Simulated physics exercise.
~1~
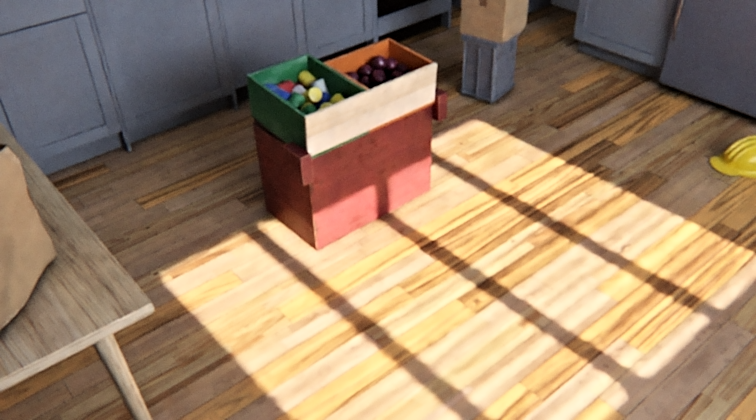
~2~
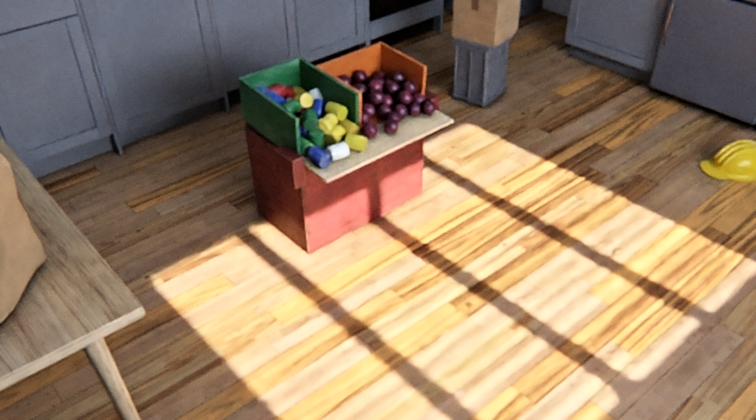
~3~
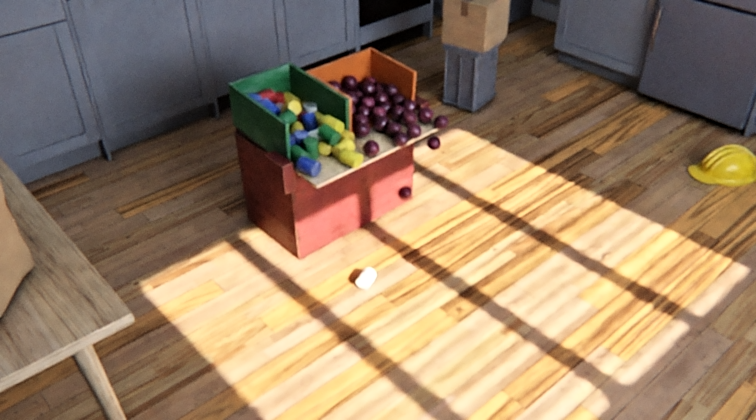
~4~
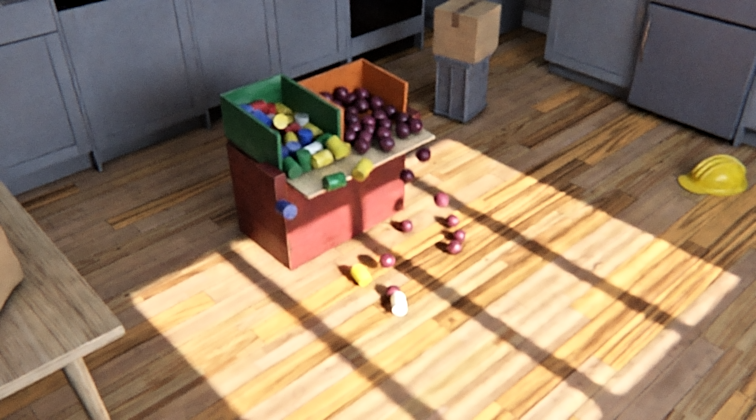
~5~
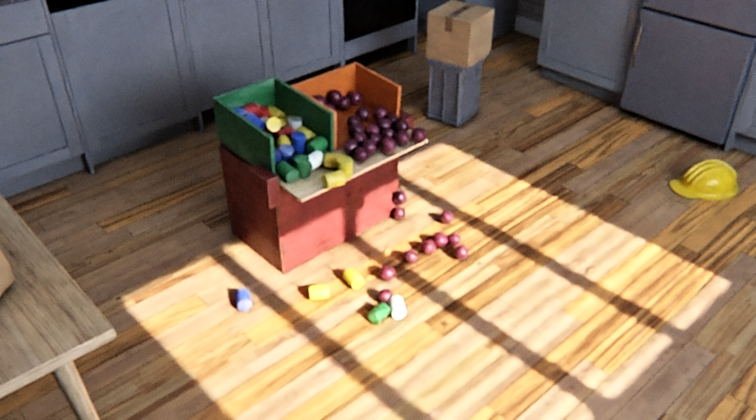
Red crate's front flap dropping open beneath green and orange bins, some jars and onions spilling onto the sunlit wooden floor.
